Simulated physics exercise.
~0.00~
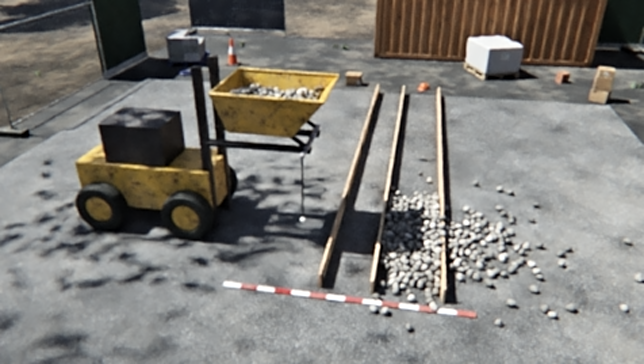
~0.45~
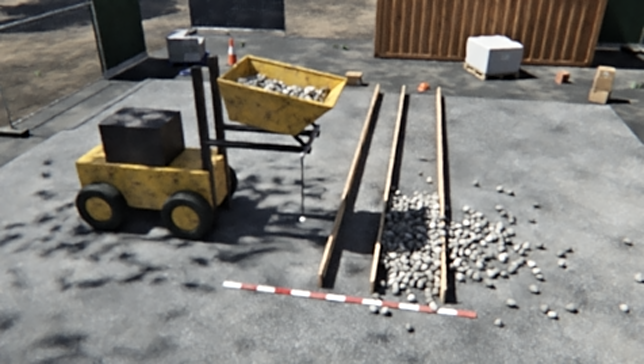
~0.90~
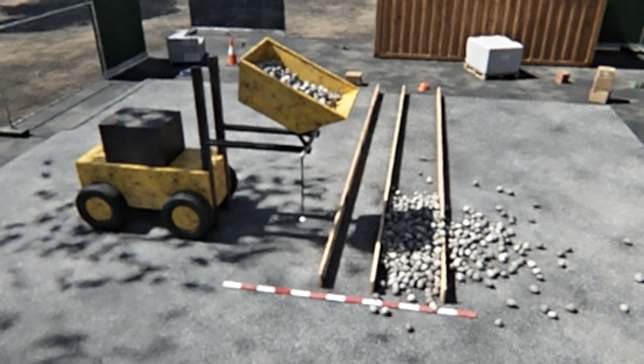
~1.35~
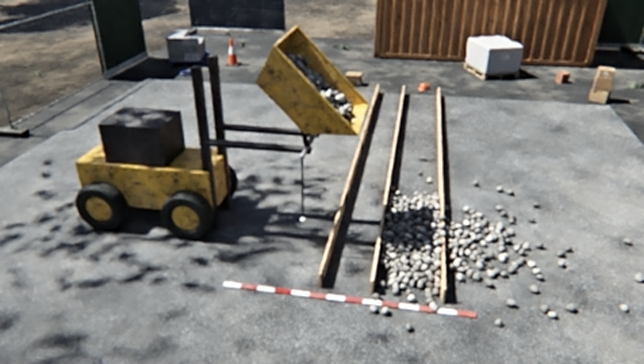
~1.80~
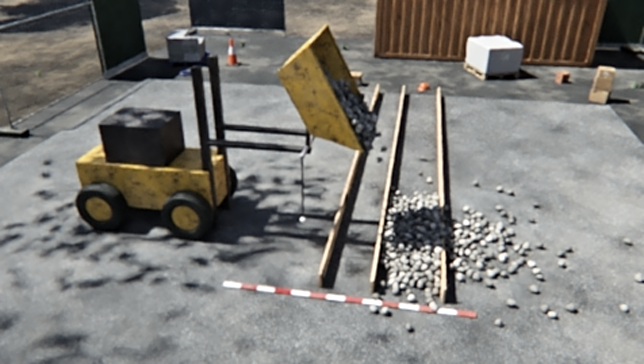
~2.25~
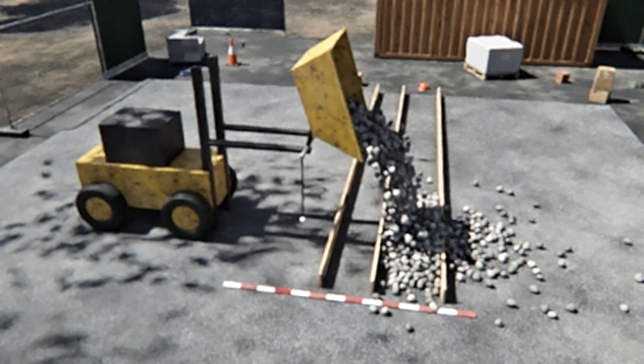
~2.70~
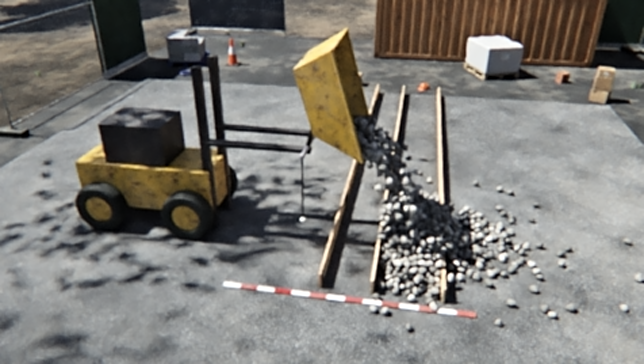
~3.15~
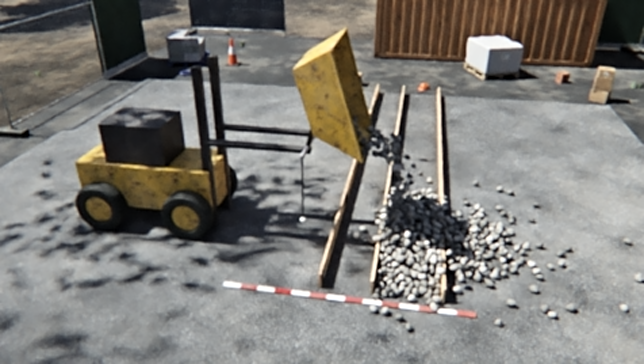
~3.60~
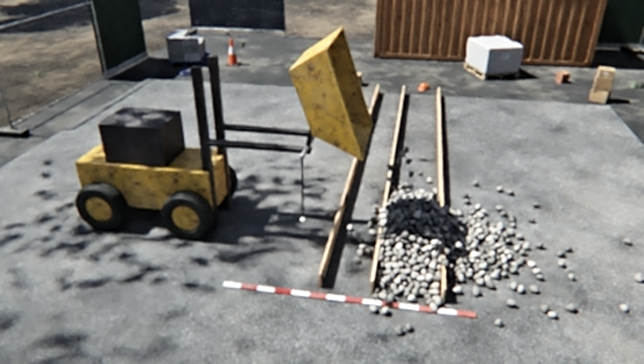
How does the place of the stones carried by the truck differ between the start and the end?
At the start they sit up in the yellow skip on the left of the boards. At the end they lie lower and further right, heaped on the ground mostly in the far bay, with some past the last board.
The clip opens with a yellow fork truck holding a skip of round grey stones beside three long boards, where an earlier load already lies loose. The skip tips to the right, slowly at first, while the truck stays put. As it grows steep, the stones slide to its lower edge and then pour out in a thick stream. They land mostly in the far bay, on top of the older stones, and some roll past the last board. The stream thins and stops, leaving the skip steeply tipped above a taller, wider heap, with a few stones in the near bay.
